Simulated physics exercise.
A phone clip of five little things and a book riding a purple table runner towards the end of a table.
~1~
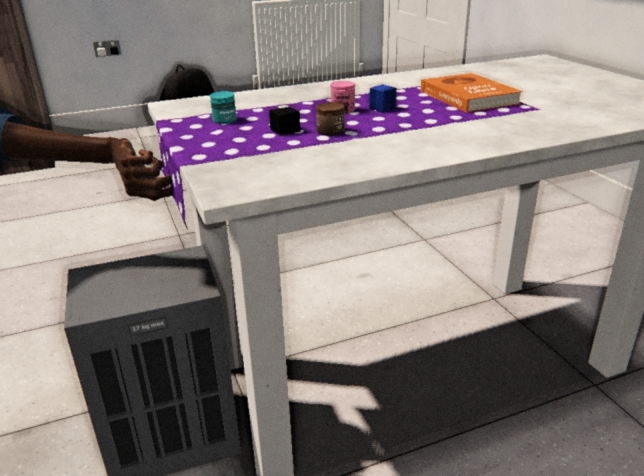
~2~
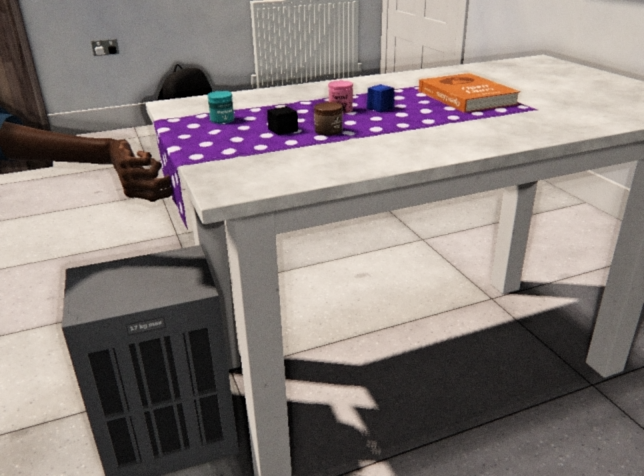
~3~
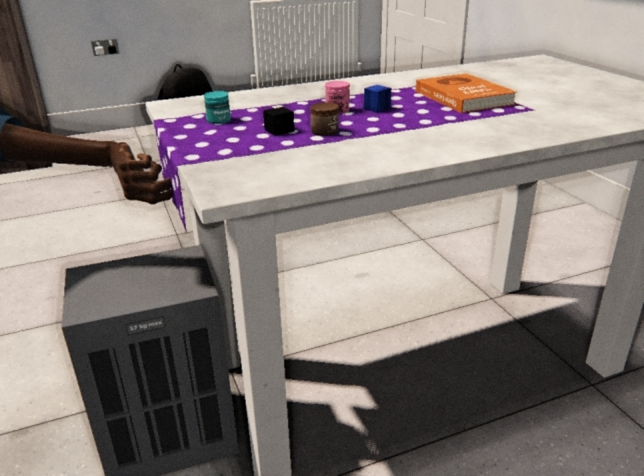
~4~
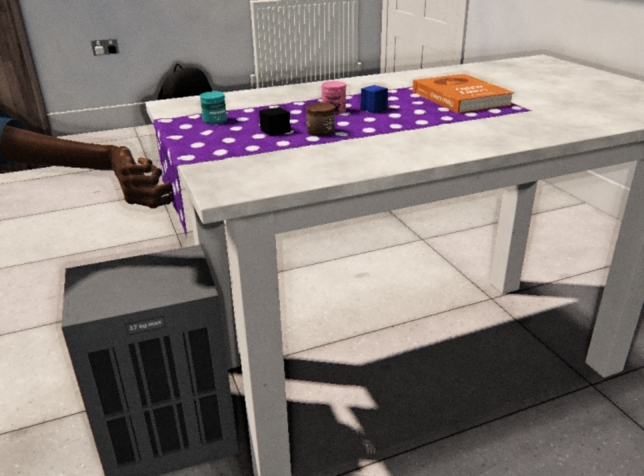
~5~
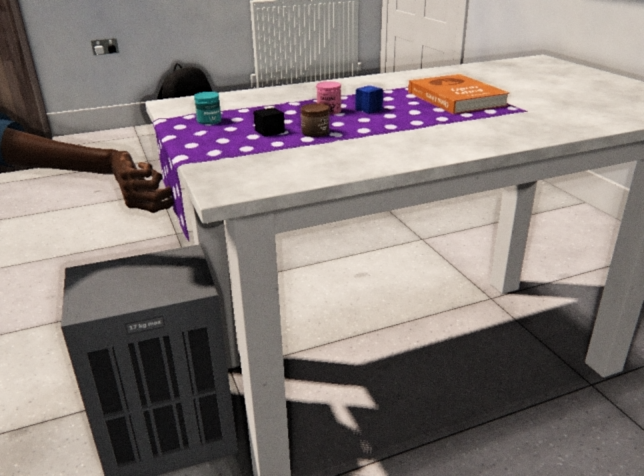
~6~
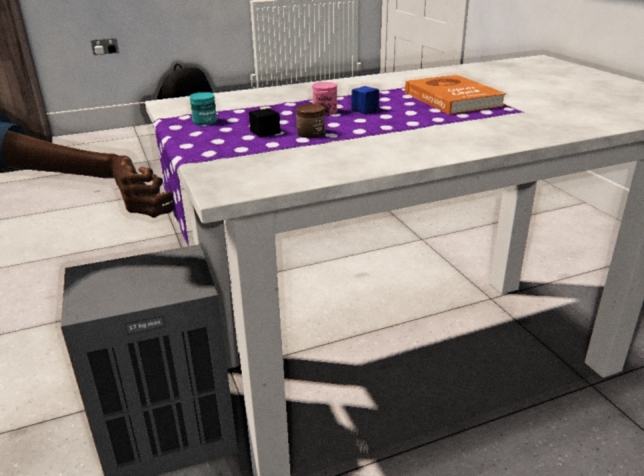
A hand slowly pulls a purple spotted cloth left, carrying five small items and a book.
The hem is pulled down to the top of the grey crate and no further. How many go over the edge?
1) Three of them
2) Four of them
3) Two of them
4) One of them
Option 4: One of them.
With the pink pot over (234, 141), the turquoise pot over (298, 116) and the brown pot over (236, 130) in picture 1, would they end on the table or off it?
The pink pot ends up off; the turquoise pot stays put; the brown pot ends up off.
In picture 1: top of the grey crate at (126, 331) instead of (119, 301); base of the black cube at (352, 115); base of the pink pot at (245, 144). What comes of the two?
The black cube? Safe. The pink pot? Lost.
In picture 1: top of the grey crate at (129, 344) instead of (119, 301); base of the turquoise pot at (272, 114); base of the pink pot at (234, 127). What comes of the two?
Looks like the turquoise pot ends up down, and the pink pot ends up down.
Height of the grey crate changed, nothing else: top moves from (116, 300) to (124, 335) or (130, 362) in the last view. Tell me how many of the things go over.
Count: 2, then 3.
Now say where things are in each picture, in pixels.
In the first frame, hem (188, 229); turquoise pot (222, 95); black cube (284, 110); brown pot (330, 106); pink pot (343, 83); blue cube (383, 87); top of the crate (119, 301).
In the second frame, hem (189, 229); turquoise pot (220, 94).
In the third frame, hem (187, 233); black cube (278, 111).
In the fourth frame, hem (187, 237); brown pot (320, 107); top of the crate (117, 300).
In the fifth frame, hem (190, 241); pink pot (329, 84).
In the sixth frame, hem (189, 246); turquoise pot (202, 96); black cube (264, 112); brown pot (311, 108); pink pot (325, 85); blue cube (366, 89).
Soon after, hem on the crate; turquoise pot gone.
At rest, hem on the crate; turquoise pot gone. It carries off one.
